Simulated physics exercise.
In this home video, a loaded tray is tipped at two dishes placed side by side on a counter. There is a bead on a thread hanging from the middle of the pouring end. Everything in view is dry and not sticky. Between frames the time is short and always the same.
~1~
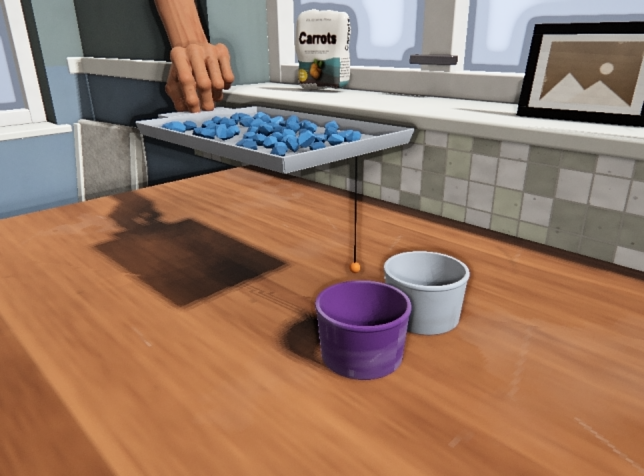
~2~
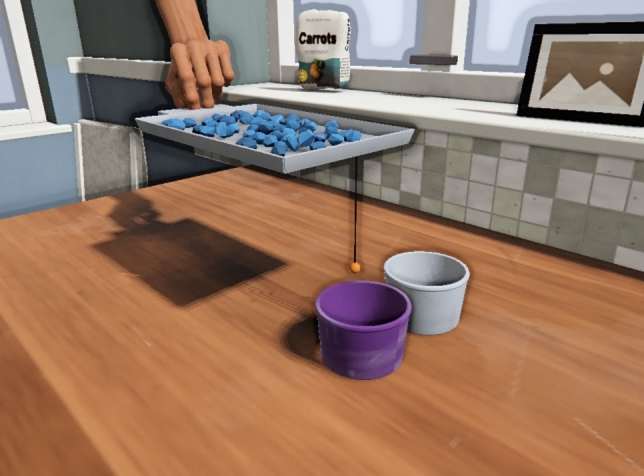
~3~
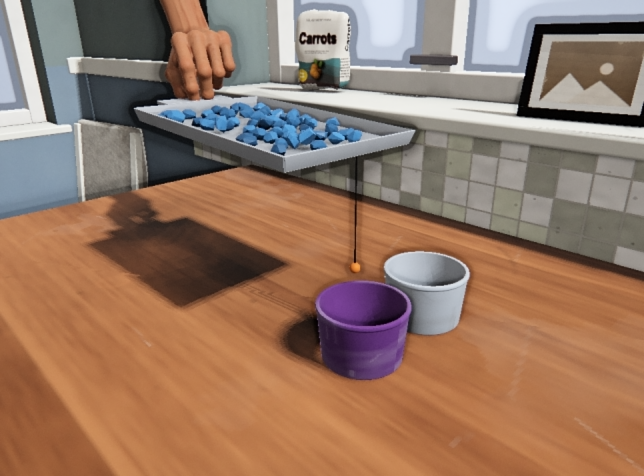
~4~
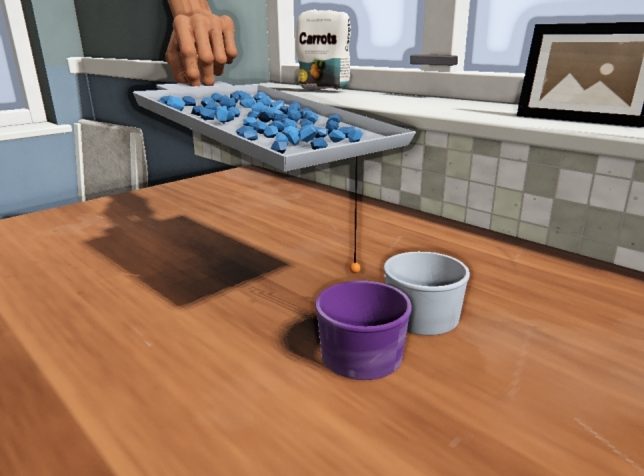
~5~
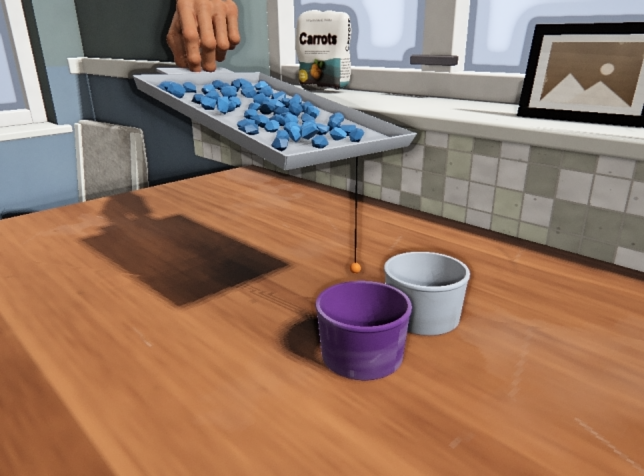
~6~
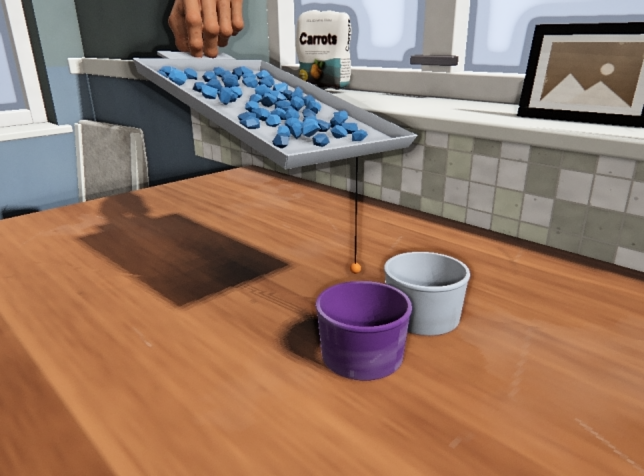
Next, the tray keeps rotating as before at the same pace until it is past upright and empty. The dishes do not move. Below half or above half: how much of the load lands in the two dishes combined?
The bulk is caught.
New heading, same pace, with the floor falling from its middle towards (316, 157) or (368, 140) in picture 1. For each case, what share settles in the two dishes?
40 % and 60 %, roughly.
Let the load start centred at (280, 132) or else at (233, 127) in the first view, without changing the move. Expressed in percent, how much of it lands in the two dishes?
Roughly 60 per cent, then roughly 70 per cent.
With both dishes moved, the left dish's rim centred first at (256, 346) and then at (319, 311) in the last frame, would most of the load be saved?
In turn: Not half; not half.
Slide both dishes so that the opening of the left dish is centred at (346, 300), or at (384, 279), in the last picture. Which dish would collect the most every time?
First place: The rightmost one; second place: The leftmost one.
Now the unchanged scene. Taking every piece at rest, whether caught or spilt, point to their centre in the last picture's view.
Somewhere around (418, 318) in the last picture.
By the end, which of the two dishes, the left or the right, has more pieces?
Observation: The greater share ends in the dish at the right.
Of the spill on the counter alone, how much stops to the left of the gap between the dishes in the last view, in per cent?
Estimate: About 20 in every hundred.
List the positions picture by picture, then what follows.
Corners of the pouring end near (284, 156) and (409, 129), level; middle of the load near (266, 131), aquarium stones; left dish near (398, 342); right dish near (459, 301); bead on its thread near (355, 268), in the first frame.
Corners of the pouring end near (284, 156) and (409, 129), level; middle of the load near (266, 129), in the second frame.
Corners of the pouring end near (285, 155) and (409, 130), tipped barely, lowest at the right corner; middle of the load near (266, 124), in the third frame.
Corners of the pouring end near (286, 154) and (410, 131), tipped a little, lowest at the right corner; middle of the load near (266, 116), in the fourth frame.
Corners of the pouring end near (287, 153) and (411, 133), tipped a little, lowest at the right corner; middle of the load near (267, 108), in the fifth frame.
Corners of the pouring end near (288, 153) and (412, 134), tipped clearly, lowest at the right corner; middle of the load near (269, 100); left dish near (398, 342); right dish near (459, 302), in the sixth frame.
Shortly afterwards, tray tipped steeply; all but a few on the tray; only a few in the right dish.
Next, tray tipped right over; near a third on the tray; a little in the left dish; near a quarter in the right dish; a little outside both; near a quarter in the air.
Some moments later, tray tipped past a quarter turn; near a quarter in the left dish; near half in the right dish; near a quarter outside both.
In the end, tray tipped past a quarter turn; near a quarter in the left dish; near half in the right dish; near a quarter outside both.
